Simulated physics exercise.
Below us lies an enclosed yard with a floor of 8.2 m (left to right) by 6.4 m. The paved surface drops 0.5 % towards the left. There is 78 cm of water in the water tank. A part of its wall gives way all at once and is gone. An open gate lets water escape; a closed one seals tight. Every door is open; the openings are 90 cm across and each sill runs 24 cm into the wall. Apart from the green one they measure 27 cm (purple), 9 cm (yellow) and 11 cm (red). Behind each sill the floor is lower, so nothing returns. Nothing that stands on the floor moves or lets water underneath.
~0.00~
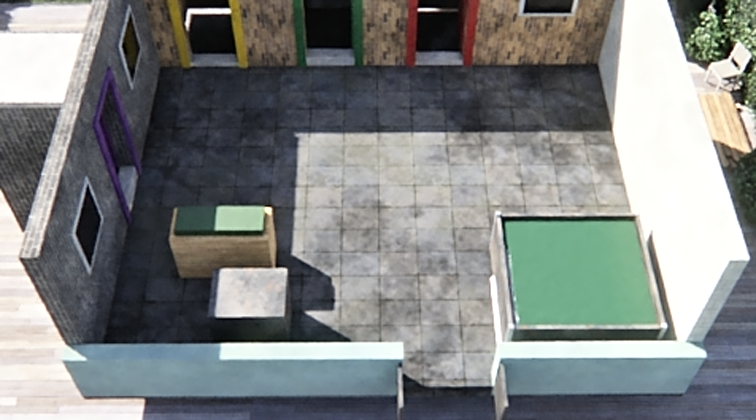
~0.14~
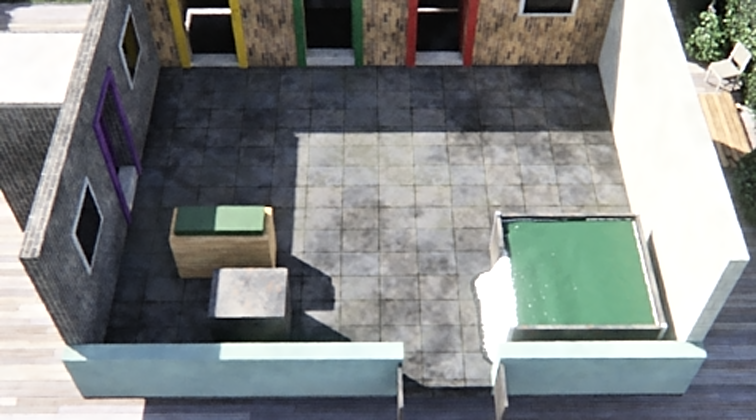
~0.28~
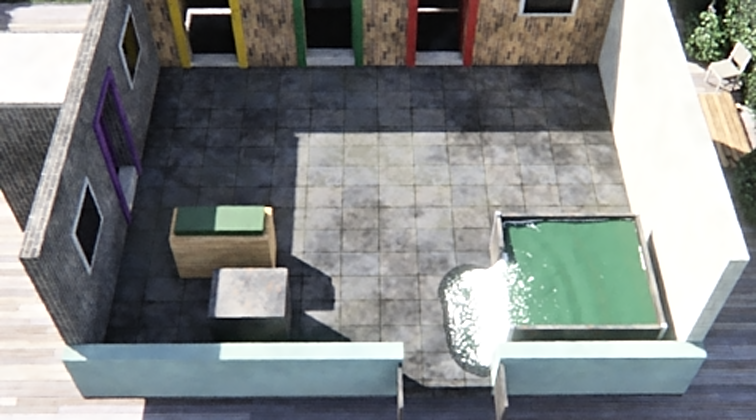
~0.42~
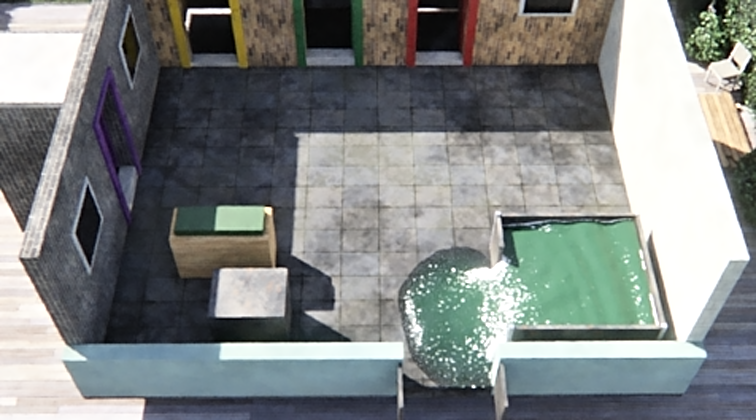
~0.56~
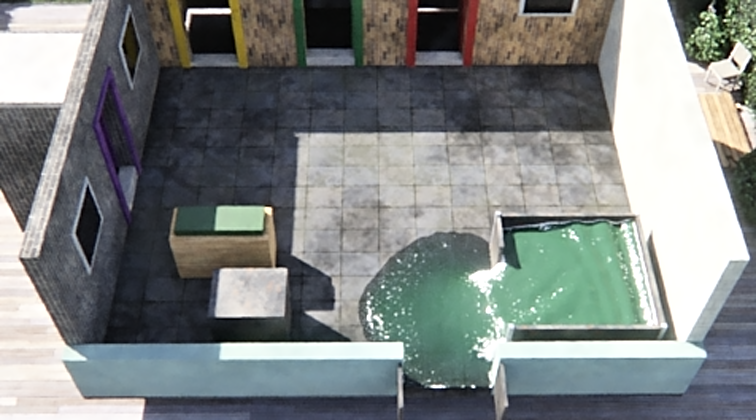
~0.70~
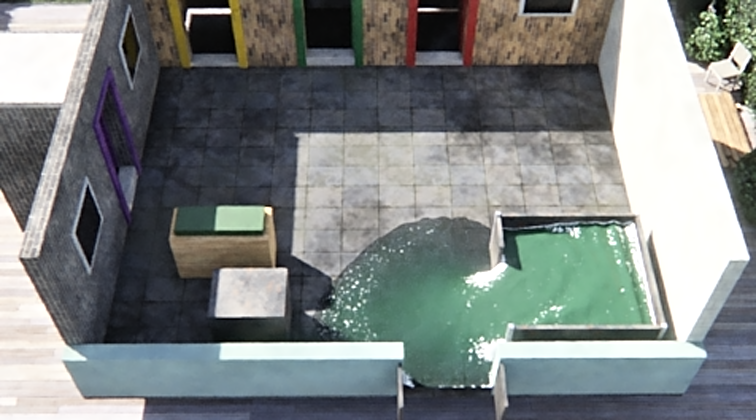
The video shows a walled yard with coloured doorways and a tank of green water at the right; water bursts from the tank's left side and spreads leftward across the paving in a widening, glinting pool.
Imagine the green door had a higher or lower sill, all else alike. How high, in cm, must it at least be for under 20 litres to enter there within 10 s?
Some 7 cm above the ground.
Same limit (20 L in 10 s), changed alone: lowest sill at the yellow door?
About 14.0 cm at yellow.
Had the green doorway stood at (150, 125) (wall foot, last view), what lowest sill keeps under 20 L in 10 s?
Roughly 9.5 cm.
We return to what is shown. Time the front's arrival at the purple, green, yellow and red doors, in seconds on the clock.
Arrival: Purple 2.8 s, green 4.5 s, yellow 3.6 s, red 5.5 s.
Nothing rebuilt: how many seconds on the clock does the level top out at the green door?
Around 6.5 s.
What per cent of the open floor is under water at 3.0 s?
Near 40 per cent is wet.
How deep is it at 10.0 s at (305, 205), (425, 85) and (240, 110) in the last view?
Roughly 3, 5 and 9 cm, in turn.
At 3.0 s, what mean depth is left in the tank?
About 26 cm.
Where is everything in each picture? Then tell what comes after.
The first frame shows the water tank at (576, 271) is whole and still, 78 cm deep; the green door at (329, 24) is dry.
In the second frame, the front is at (476, 290), 0.3 m from the gap at (504, 305); 0.4 m2 of floor is wet, 78 cm left at the back.
In the third frame, the front is at (446, 303), 0.8 m from the gap at (503, 307); 1.2 m2 of floor is wet, 78 cm left at the back.
In the fourth frame, water pours out at (503, 309) and has run 1.4 m, to (407, 321); about 10 cm deep outside, 76 cm at the back.
In the fifth frame, water pours out at (503, 309) and has run 2.0 m, to (367, 324); about 8 cm deep outside, 68 cm at the back.
In the sixth frame, the front is at (322, 325), 2.7 m from the gap at (503, 309); 6.0 m2 of floor is wet, 66 cm left at the back; the green door at (329, 24), 6.1 m from the gap, is still 4.1 m from the nearest water.
After 1.4 s water covers 25 % of the floor, deepest (41 cm) near (301, 350); it has not reached the green door.
After 3.0 s water covers 40 % of the floor, deepest (38 cm) near (99, 374); it has not reached the green door.
After 10.0 s water covers 85 % of the floor, deepest (11 cm) near (141, 165); 8 cm at the green door, 0 litres in over its 20 cm sill.
At the green door as built, the water arrived by 4.4 s and peaked near 13 cm at 6.4 s.
Run again over the same 10 s with other heights there, 30 litres in over 6 cm, 14 litres over 7.5 cm. The limit of 20 litres is kept from about 7 cm up.
